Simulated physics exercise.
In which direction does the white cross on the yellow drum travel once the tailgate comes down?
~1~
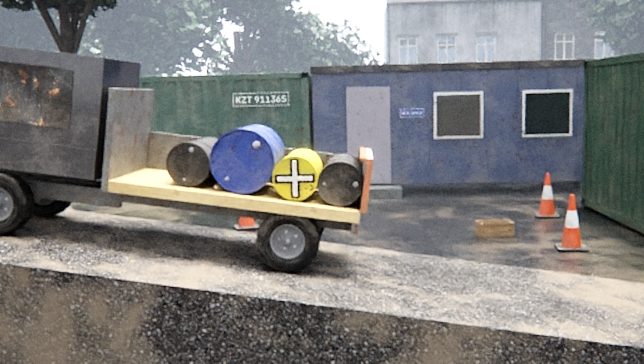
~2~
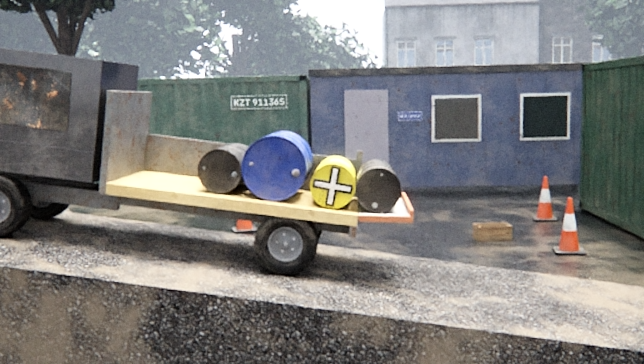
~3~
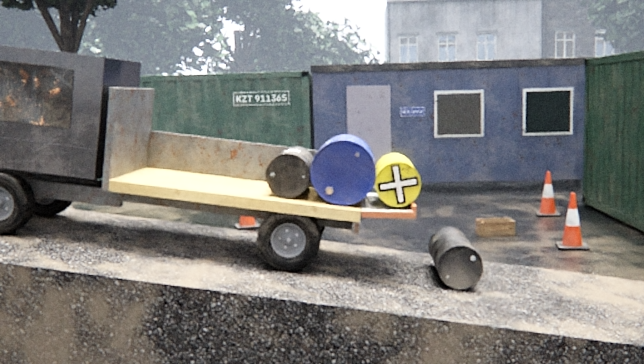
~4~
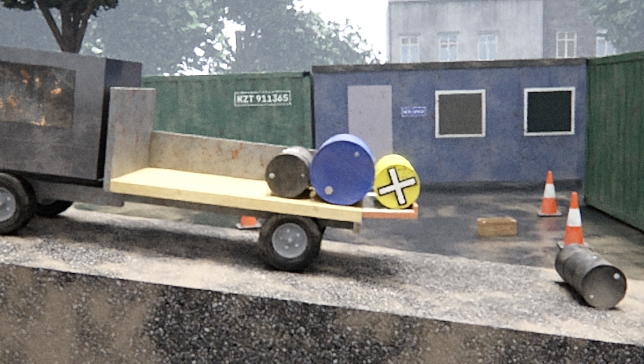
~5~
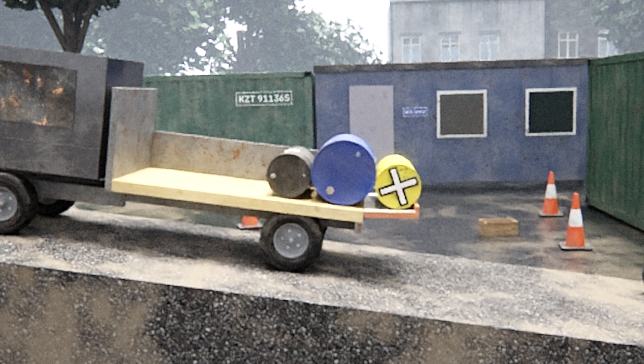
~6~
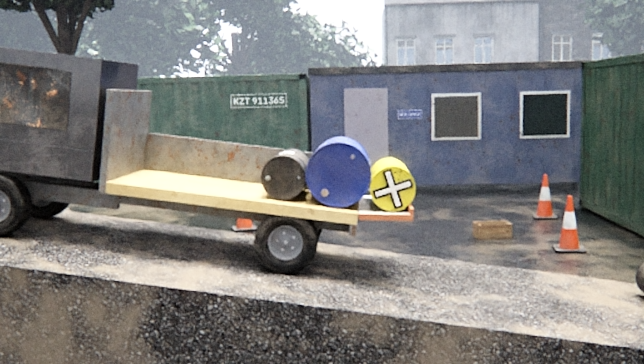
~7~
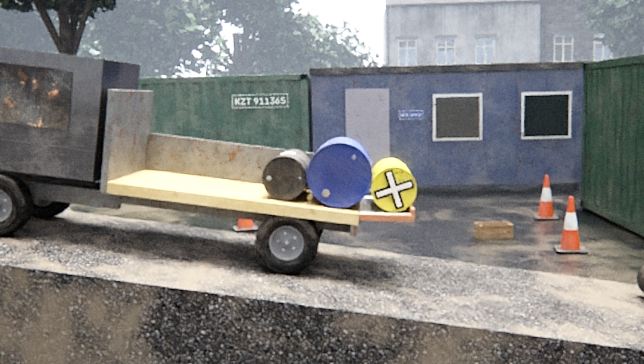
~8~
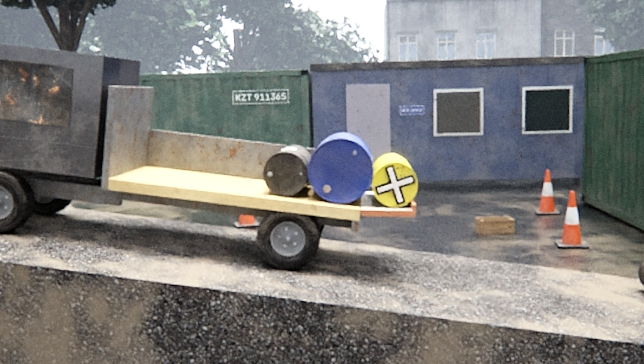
The cross moves to the right, carried along as the yellow drum rolls onto the lowered tailgate.
